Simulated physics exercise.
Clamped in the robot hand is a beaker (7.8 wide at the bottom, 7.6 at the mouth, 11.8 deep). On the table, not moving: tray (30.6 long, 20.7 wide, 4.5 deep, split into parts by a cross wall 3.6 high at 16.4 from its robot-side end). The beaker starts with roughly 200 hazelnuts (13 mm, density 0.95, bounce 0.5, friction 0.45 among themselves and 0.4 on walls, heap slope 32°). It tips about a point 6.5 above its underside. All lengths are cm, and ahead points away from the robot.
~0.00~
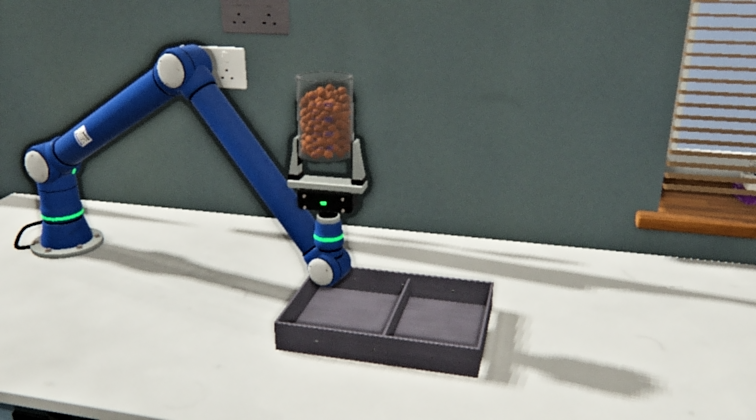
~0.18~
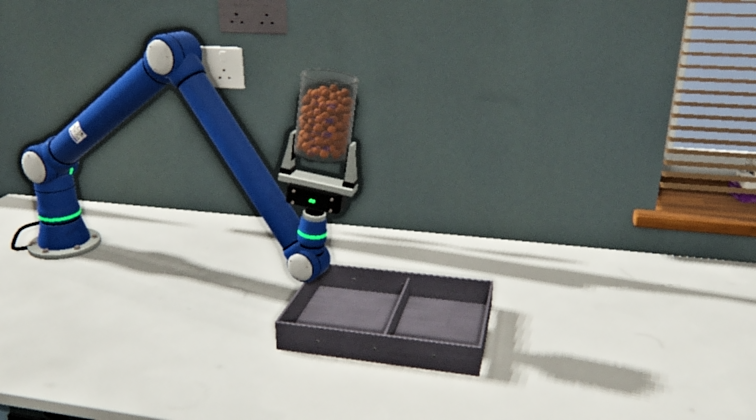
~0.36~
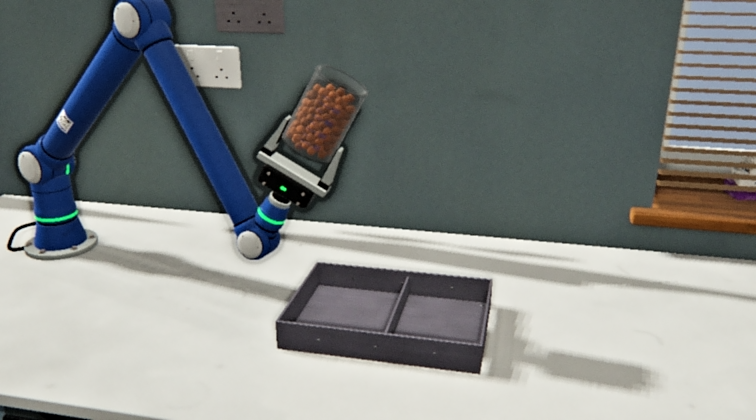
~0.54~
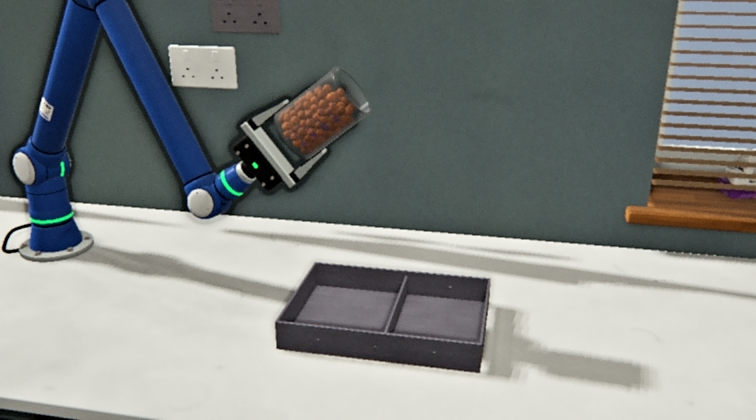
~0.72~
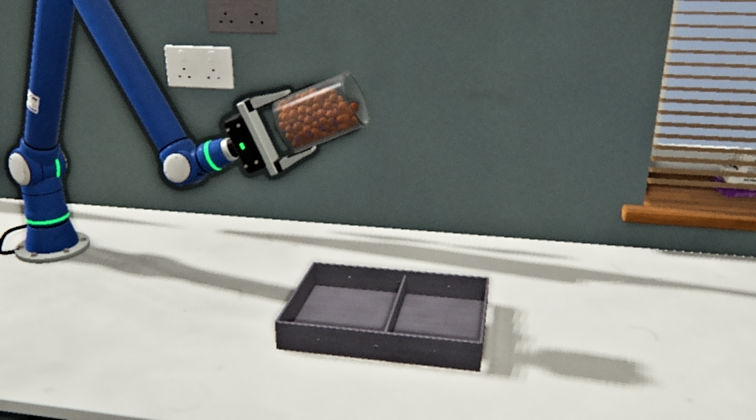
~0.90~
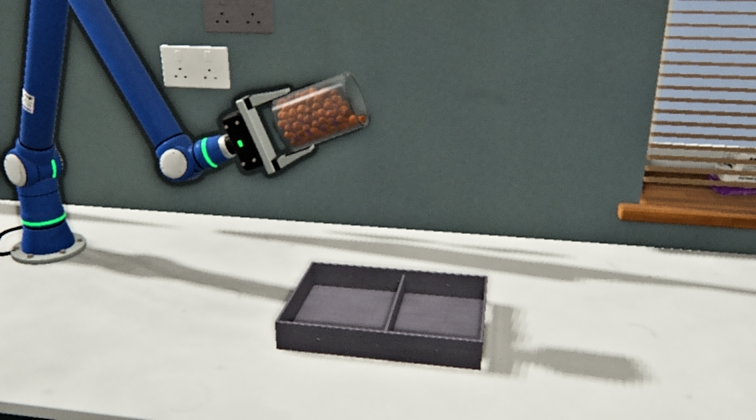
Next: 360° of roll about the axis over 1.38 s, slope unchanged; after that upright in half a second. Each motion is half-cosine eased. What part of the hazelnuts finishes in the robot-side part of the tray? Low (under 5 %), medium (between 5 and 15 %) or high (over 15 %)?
Answer: Low; under 5 % of the hazelnuts finish in the robot-side part of the tray.
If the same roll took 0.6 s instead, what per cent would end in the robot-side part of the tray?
In that case some 0 per cent.
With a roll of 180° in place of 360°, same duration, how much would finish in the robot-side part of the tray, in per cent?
Then about 0 per cent.
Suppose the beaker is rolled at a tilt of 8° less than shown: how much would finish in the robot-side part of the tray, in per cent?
In that case some 0 per cent.
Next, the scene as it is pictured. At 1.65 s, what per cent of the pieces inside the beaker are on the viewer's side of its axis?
Roughly 45 per cent.
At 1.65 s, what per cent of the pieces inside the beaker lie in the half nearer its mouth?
Roughly 40 per cent.
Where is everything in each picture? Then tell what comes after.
Beaker middle at (326, 117), upright; upper third of the load around (327, 105), from x 305 to 350, top at y 90; 198 in the beaker, in the first picture.
Beaker middle at (325, 117), tipped 8°; upper third of the load around (326, 104), from x 300 to 350, top at y 90, in the second picture.
Beaker middle at (324, 115), tipped 29°; upper third of the load around (327, 103), from x 290 to 350, top at y 90, in the third picture.
Beaker middle at (322, 114), tipped 52°; upper third of the load around (322, 105), from x 280 to 350, top at y 90, in the fourth picture.
Beaker middle at (320, 113), tipped 66°; upper third of the load around (318, 103), from x 280 to 355, top at y 90, in the fifth picture.
Beaker middle at (320, 113), tipped 68°; upper third of the load around (316, 103), from x 280 to 360, top at y 90; 198 in the beaker, in the sixth picture.
By 1.65 s, tipped 68°, highest piece 38 above the table; 196 in the beaker, 2 in flight or on a rim.
By 2.40 s, tipped 58°, highest piece 38 above the table; 190 in the beaker, 3 in the robot-side part, 3 in the far-side part, 2 in flight or on a rim.
By 2.98 s, upright, highest piece 39 above the table; 190 in the beaker, 4 in the far-side part, 3 in the robot-side part, 1 on the table or floor.
By 3.68 s, upright, highest piece 39 above the table; 190 in the beaker, 4 in the far-side part, 3 in the robot-side part, 1 on the table or floor.
Final count, 190 in the beaker, 4 in the far-side part, 3 in the robot-side part, 1 on the table or floor. That is 2 % in the robot-side part of the tray.
